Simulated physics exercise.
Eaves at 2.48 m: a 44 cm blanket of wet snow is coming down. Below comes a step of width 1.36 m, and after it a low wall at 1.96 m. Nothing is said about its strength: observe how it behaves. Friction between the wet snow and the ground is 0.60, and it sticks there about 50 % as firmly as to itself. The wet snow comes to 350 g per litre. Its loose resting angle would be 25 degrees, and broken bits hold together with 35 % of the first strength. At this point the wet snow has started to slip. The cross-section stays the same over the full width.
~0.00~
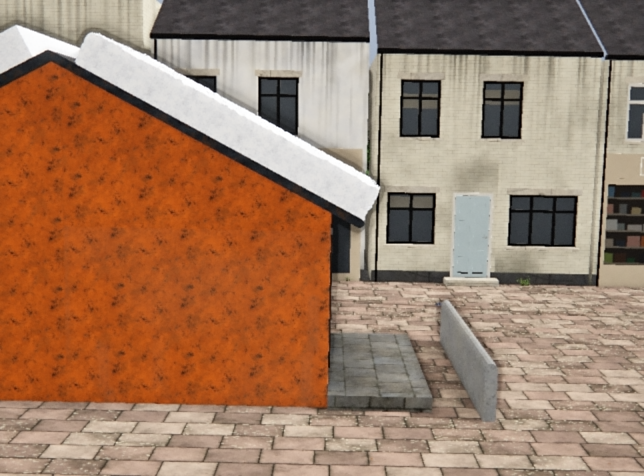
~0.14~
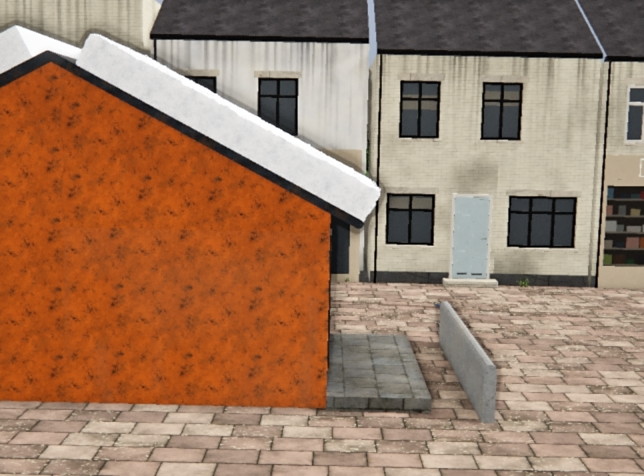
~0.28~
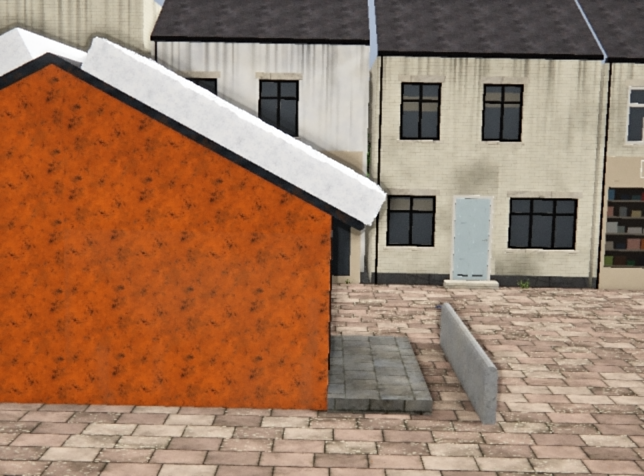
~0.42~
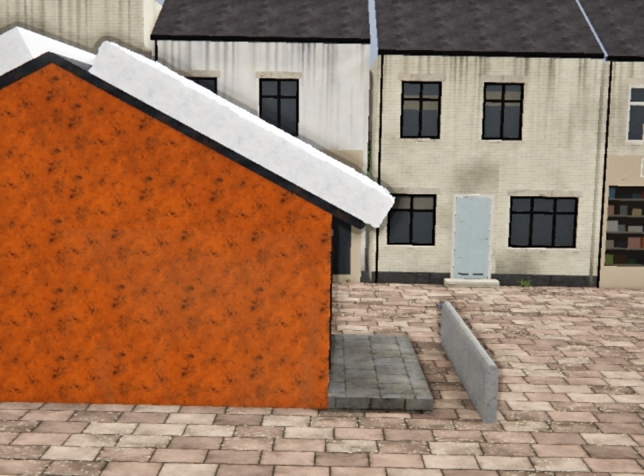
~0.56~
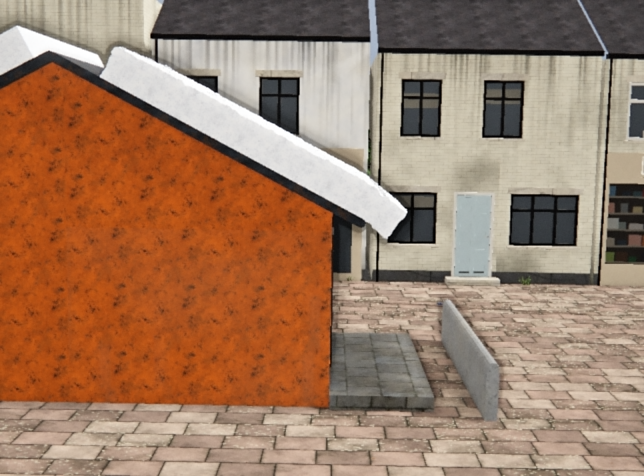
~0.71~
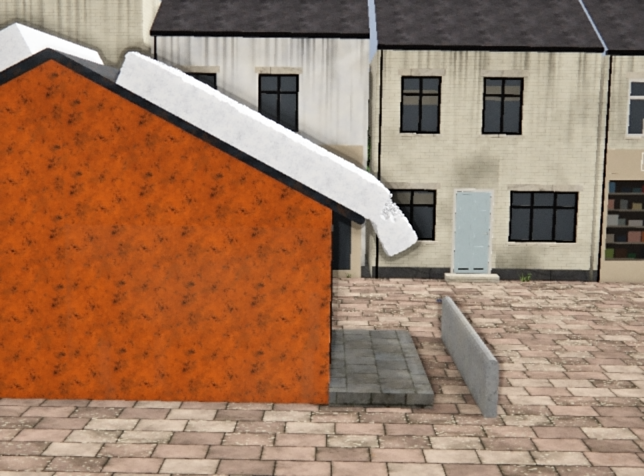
On an orange building's roof, a white snow slab slides right past the eaves and cracks.
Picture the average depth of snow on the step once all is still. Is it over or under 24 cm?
Over.
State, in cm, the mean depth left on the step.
Estimate: Near 37 centimetres.
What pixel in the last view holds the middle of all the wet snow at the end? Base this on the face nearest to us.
Look near (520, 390) in the final picture.
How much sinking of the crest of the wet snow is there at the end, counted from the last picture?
Looks like something near 3.7 m to me.
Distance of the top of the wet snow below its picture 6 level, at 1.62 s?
Roughly 1.1 m.
After 1.12 s, 79 % of the snow is still up on the roof and 21 % is falling or down.
After 1.62 s, 46 % of the snow is still up on the roof and 54 % is falling or down.
After 2.11 s, none of the snow is still up on the roof and all is falling or down.
After 2.60 s, none of the snow is still up on the roof and all is falling or down.
After 3.40 s, none of the snow is still up on the roof and the snow on the step is 37 cm deep on average.
